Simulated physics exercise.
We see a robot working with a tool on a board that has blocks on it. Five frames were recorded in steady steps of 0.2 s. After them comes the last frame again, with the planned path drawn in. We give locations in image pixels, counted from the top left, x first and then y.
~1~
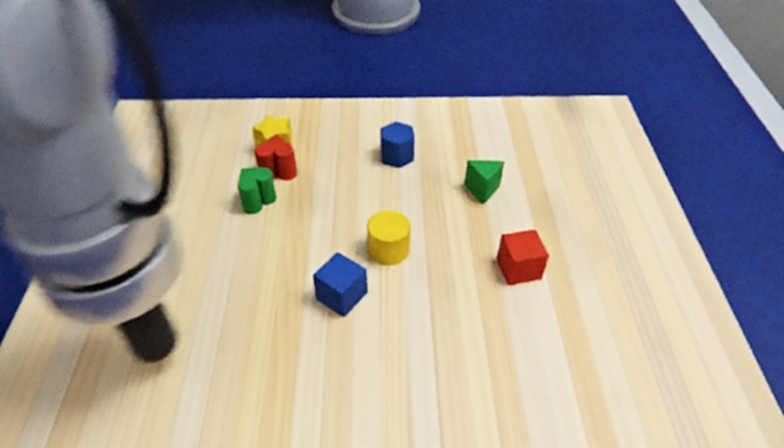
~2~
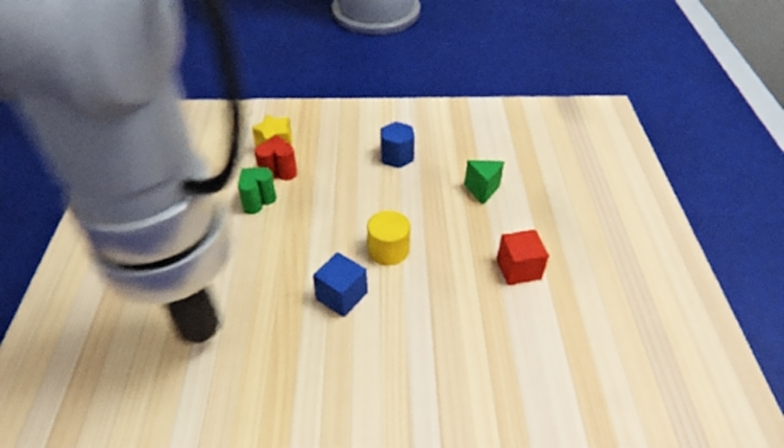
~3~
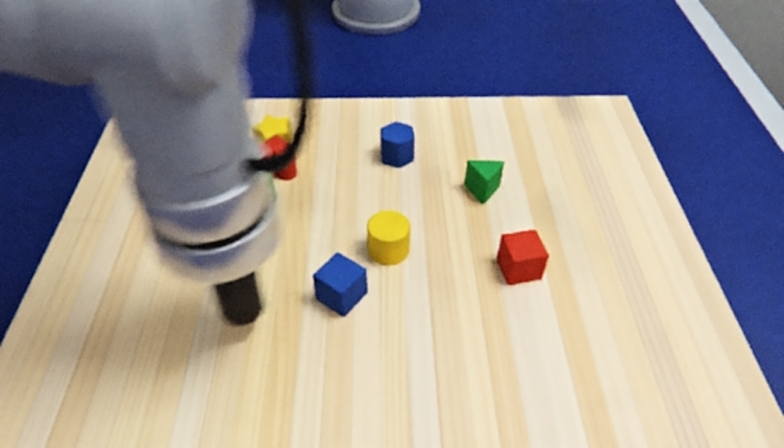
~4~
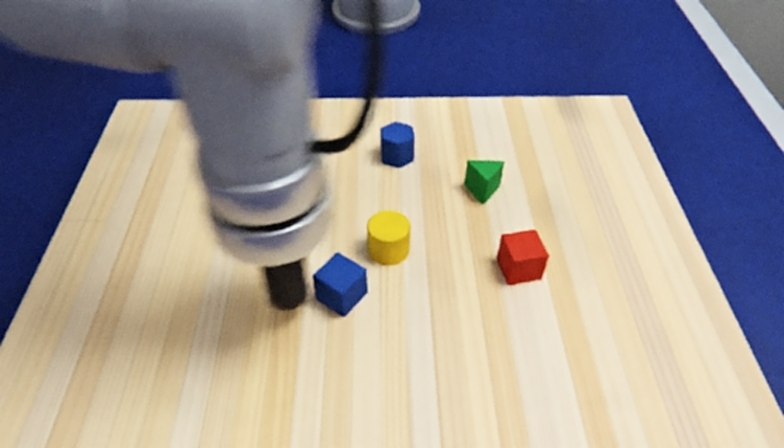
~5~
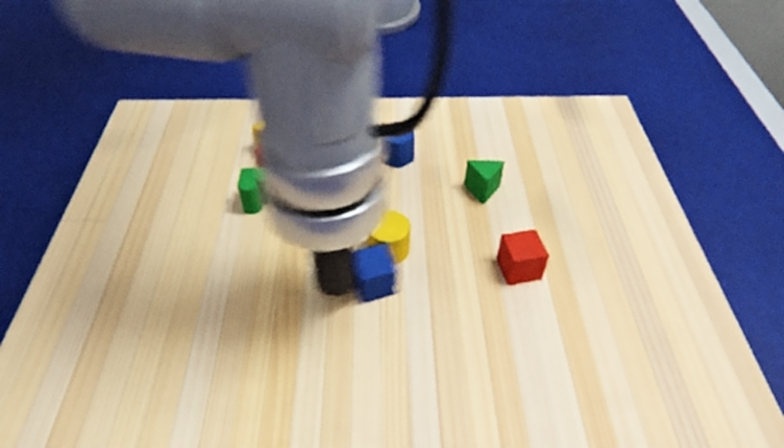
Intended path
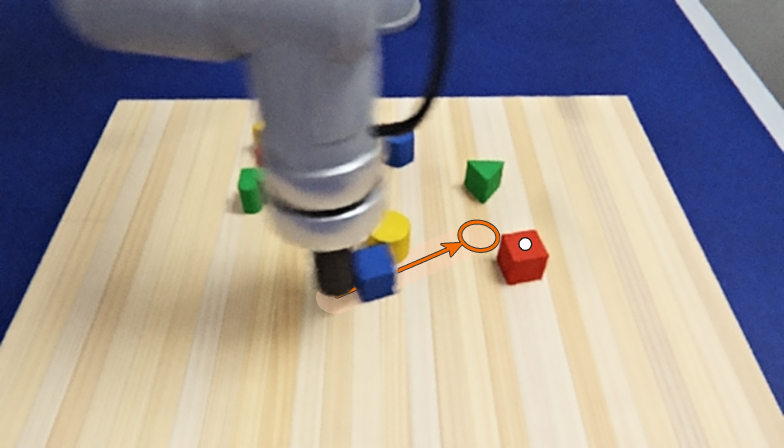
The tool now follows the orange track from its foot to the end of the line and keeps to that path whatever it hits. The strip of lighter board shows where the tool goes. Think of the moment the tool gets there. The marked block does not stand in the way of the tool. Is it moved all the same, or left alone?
It leaves its spot.
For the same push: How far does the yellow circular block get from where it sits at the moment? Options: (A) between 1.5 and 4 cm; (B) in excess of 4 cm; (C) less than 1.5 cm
The one that fits is A, between 1.5 and 4 cm.
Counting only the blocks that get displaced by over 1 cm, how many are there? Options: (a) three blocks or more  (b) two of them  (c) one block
That would be a.
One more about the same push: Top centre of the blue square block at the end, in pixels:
Top centre: (514, 231).
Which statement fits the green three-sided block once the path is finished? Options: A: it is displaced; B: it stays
That would be B.
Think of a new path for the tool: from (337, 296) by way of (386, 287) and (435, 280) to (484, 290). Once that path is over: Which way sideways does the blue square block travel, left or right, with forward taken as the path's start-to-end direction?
It is displaced to the left.
Path on the board, from (337, 296) to (479, 236); the dot is on the red square block.
What follows on the original path. One third of the way, tool (389, 259); blue square block (430, 247); yellow circular block (394, 218).
Two thirds of the way, tool (438, 238); blue square block (478, 239), turned 50° clockwise; yellow circular block (405, 208).
At the end, tool (482, 220); blue square block (514, 231), turned 60° clockwise; yellow circular block (405, 208); green three-sided block in place; red square block (548, 249), turned 50° clockwise.
